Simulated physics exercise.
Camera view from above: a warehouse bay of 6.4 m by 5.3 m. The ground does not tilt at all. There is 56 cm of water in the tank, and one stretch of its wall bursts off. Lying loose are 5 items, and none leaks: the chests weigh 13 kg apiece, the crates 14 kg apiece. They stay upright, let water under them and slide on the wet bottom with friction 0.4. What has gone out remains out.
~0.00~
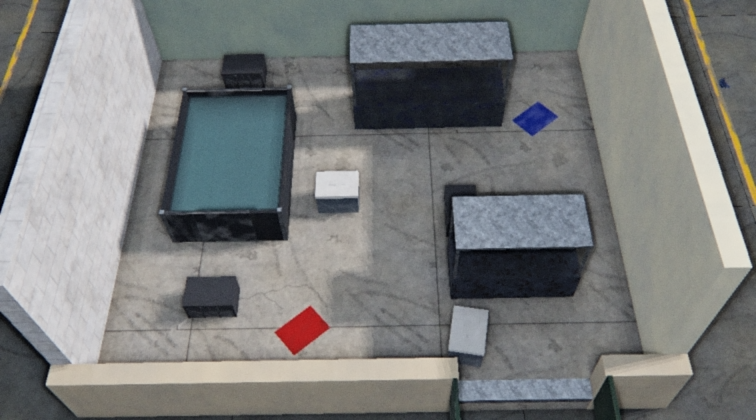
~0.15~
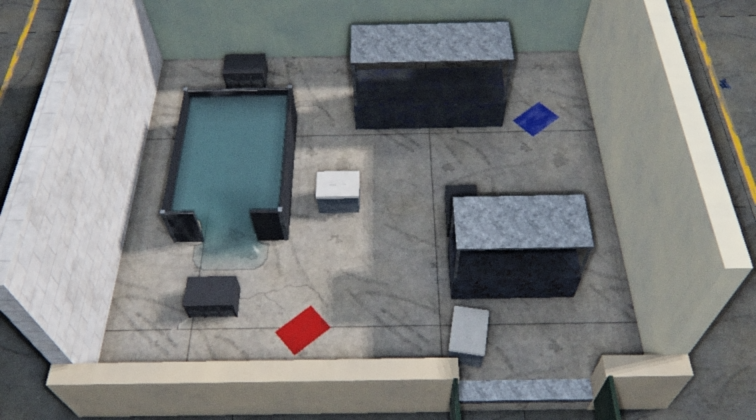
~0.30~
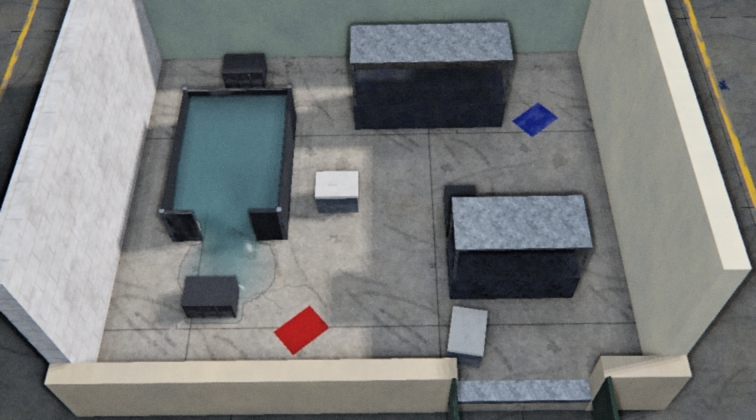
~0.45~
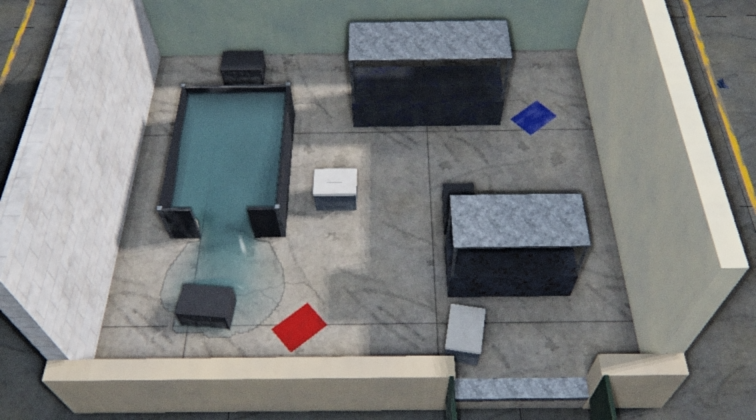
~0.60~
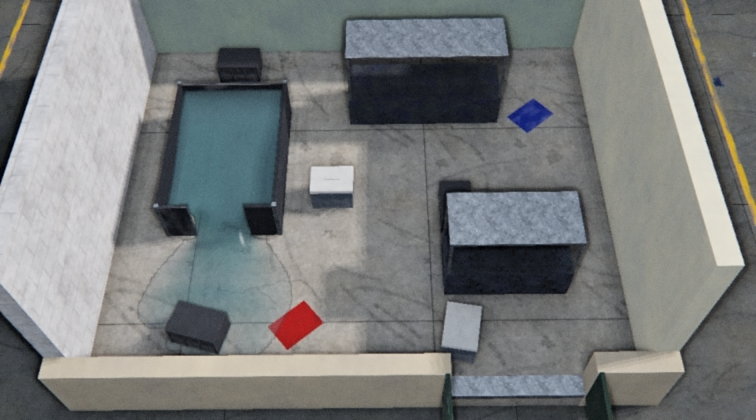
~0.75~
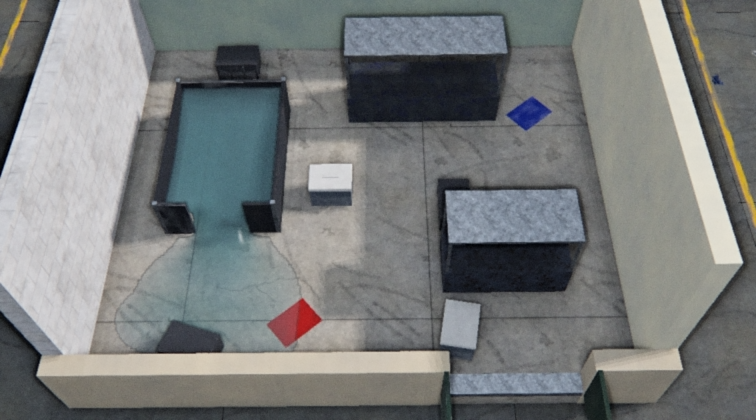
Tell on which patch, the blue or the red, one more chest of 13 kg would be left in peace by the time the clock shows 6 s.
On the blue patch it would be left in peace.
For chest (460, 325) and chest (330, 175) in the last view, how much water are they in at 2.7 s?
Roughly 4 and 0 cm.
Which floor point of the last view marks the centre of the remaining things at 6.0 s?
Mean position: Approximately (344, 183).
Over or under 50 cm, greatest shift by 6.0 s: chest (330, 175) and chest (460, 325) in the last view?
In order: Within the mark, beyond the mark.
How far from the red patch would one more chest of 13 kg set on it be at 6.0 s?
Around 350 centimetres from the patch.
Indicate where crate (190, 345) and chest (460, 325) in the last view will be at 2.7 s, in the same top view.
I'd say close to (140, 341) and close to (519, 312).
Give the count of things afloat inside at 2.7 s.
Count: 1.
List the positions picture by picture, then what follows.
In the first frame, a crate at (209, 291), on the bottom; a chest at (337, 184) rests on the ground; the blue patch at (535, 119); the red patch at (302, 330); 2.7 m2 under water; 0 of 5 have shifted.
In the second frame, a crate at (210, 291), on the bottom; a chest at (338, 184), on the bottom; the blue patch at (536, 119); the red patch at (303, 330); water covers 3.0 m2; 0 of 5 have shifted.
In the third frame, a crate at (209, 291) rests on the ground; a chest at (337, 184) rests on the ground; the blue patch at (535, 120); the red patch at (302, 330); 3.5 m2 under water; 0 of 5 have shifted.
In the fourth frame, a crate at (204, 301) rests on the ground, 18 cm from its start; a chest at (335, 181) rests on the ground; the blue patch at (534, 118); the red patch at (299, 327); water covers 4.0 m2; 1 of 5 have shifted.
In the fifth frame, a crate at (196, 322), on the bottom, 48 cm from its start; a chest at (332, 179), on the bottom; the blue patch at (530, 116); the red patch at (296, 325); 4.8 m2 under water; 1 of 5 have shifted.
In the sixth frame, a crate at (188, 343) rests on the ground, 77 cm from its start; a chest at (330, 176), on the bottom; the blue patch at (529, 113); the red patch at (295, 323); 5.8 m2 under water; 1 of 5 have shifted.
After 1.2 s on blue it would be 0 cm off in 0 cm of water; on red it would be 40 cm off in 4 cm of water.
After 2.7 s on blue it would be 0 cm off in 0 cm of water; on red it would be 165 cm off in 6 cm of water.
After 4.2 s on blue it would be 0 cm off in 0 cm of water; on red it would be 256 cm off in 7 cm of water.
After 6.0 s on blue it would be 0 cm off in 0 cm of water; on red it would be 374 cm off in 13 cm of water.
